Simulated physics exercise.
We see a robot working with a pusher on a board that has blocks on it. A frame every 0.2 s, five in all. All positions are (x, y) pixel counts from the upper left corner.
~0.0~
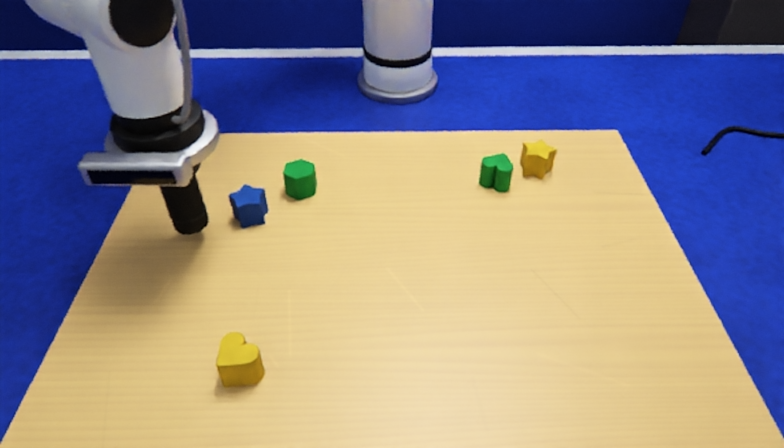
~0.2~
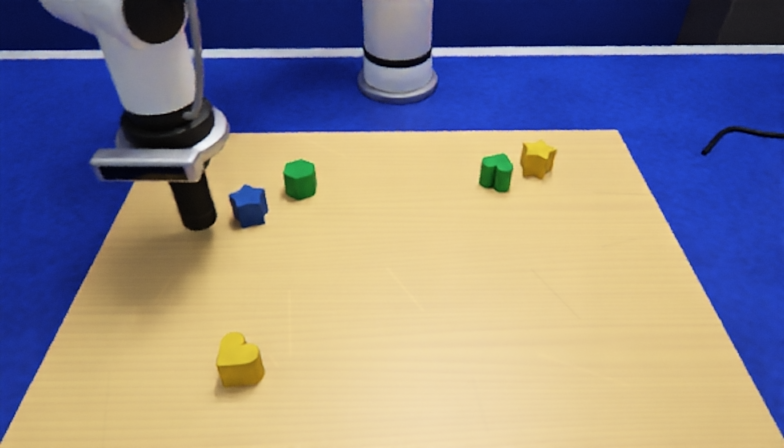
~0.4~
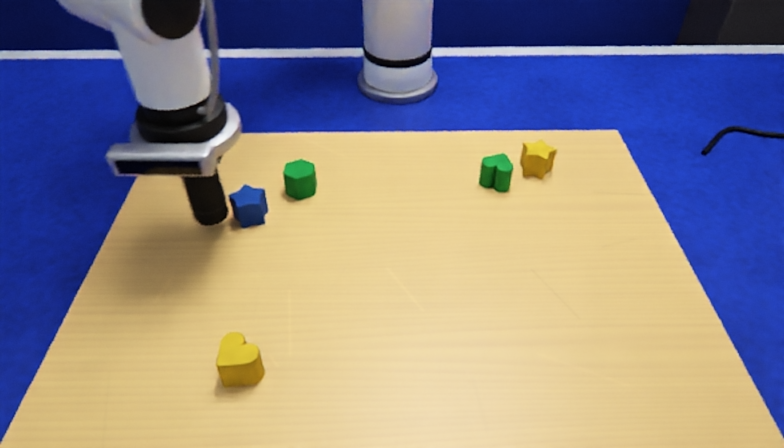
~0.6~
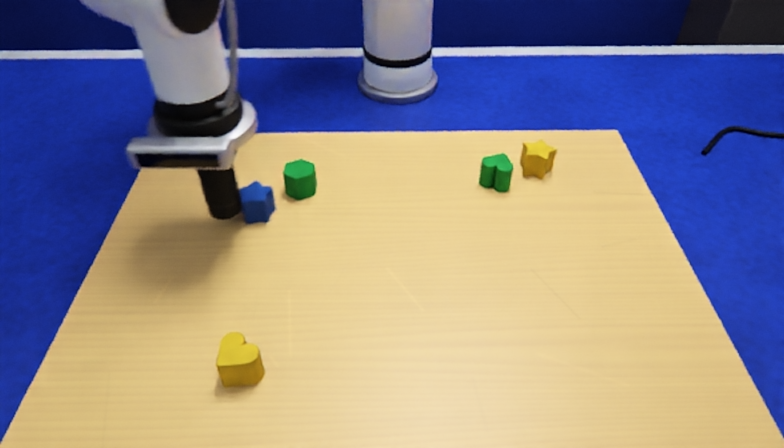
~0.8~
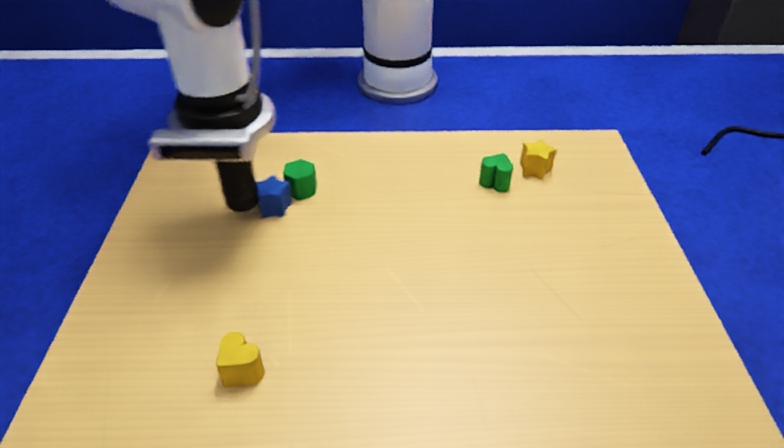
The video shows a robot arm with a black pusher moving right across a wooden board toward a blue star, then pushing the star rightward close to a green hexagon, while the other blocks stay still.
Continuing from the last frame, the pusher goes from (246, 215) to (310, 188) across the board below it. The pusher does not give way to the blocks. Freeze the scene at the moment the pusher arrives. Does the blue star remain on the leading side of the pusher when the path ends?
The answer is yes.
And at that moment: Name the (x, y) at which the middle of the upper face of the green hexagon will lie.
It should be at (352, 146) by then.
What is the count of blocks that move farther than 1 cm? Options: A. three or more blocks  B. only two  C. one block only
B.
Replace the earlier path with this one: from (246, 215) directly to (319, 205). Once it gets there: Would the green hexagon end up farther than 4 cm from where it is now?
That would be a yes.
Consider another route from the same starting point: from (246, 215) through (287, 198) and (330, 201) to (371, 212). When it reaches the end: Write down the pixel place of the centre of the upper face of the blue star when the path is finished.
Most likely (359, 167).
What follows on the original path. Halfway along, pusher (278, 189); blue star (305, 173); green hexagon (324, 158).
At the end, pusher (309, 176); blue star (335, 161); green hexagon (352, 146), turned 15° anticlockwise.
